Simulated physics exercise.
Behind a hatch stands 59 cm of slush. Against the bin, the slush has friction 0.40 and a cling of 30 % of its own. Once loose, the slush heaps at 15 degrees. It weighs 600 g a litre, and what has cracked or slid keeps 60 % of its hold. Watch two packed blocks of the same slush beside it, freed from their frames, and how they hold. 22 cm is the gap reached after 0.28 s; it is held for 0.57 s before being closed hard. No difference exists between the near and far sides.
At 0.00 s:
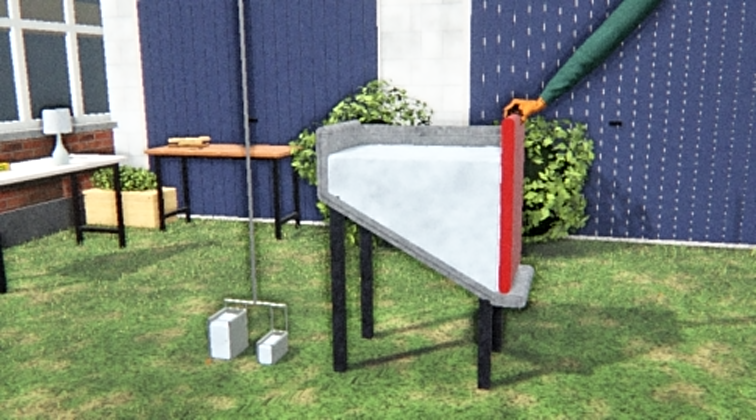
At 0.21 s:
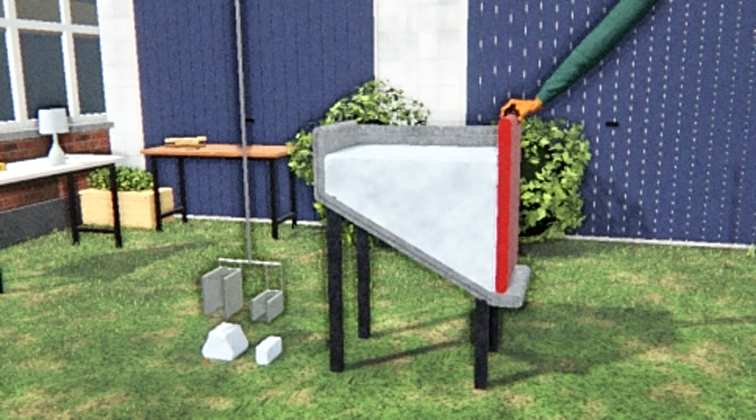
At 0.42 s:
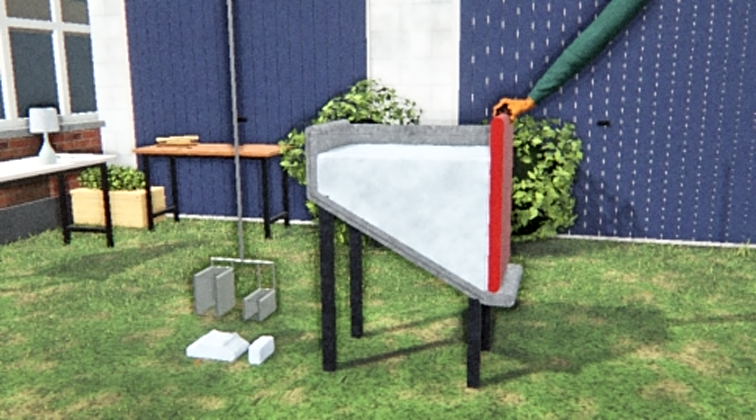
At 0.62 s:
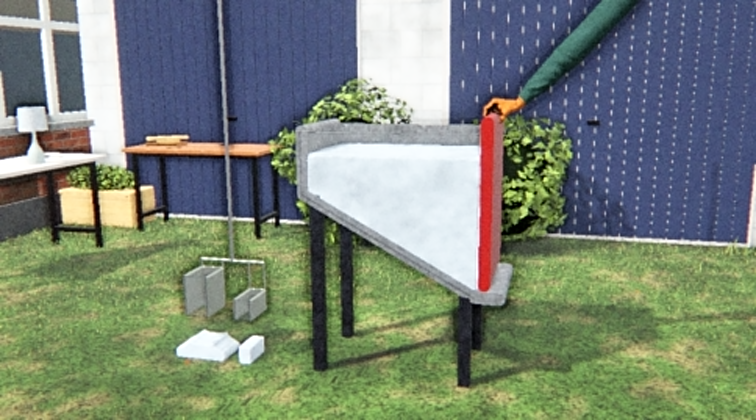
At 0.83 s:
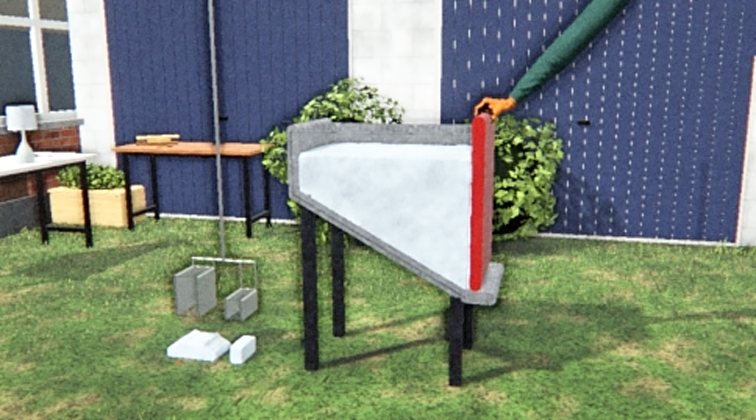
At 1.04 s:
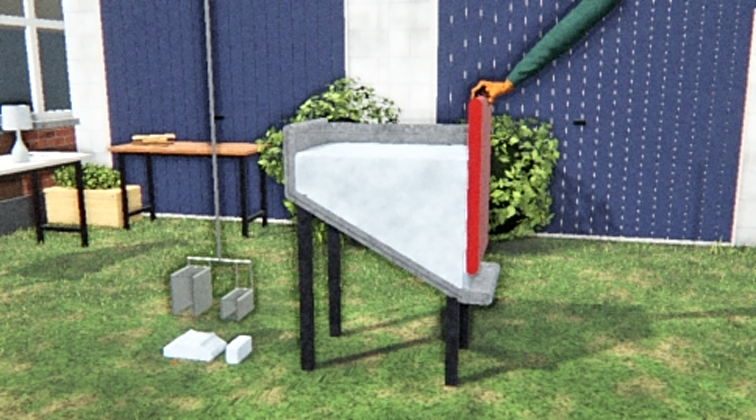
On a garden lawn, two white blocks slumping below lifted grey moulds, then a gloved hand raising a bin's red hatch slightly.
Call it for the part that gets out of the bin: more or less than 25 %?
Call: More.
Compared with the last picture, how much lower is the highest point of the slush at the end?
Around 4 centimetres, give or take.
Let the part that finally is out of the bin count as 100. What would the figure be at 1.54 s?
Looks like roughly 40 %, give or take.
By 1.27 s, the hatch is 22 cm open and 2 % is out.
By 1.54 s, the hatch is 22 cm open and 15 % is out.
By 1.81 s, the hatch is 22 cm open and 29 % is out.
By 2.08 s, the hatch is 5.8 cm open and 38 % is out.
By 2.56 s, at the end, the hatch is shut and 39 % is out.
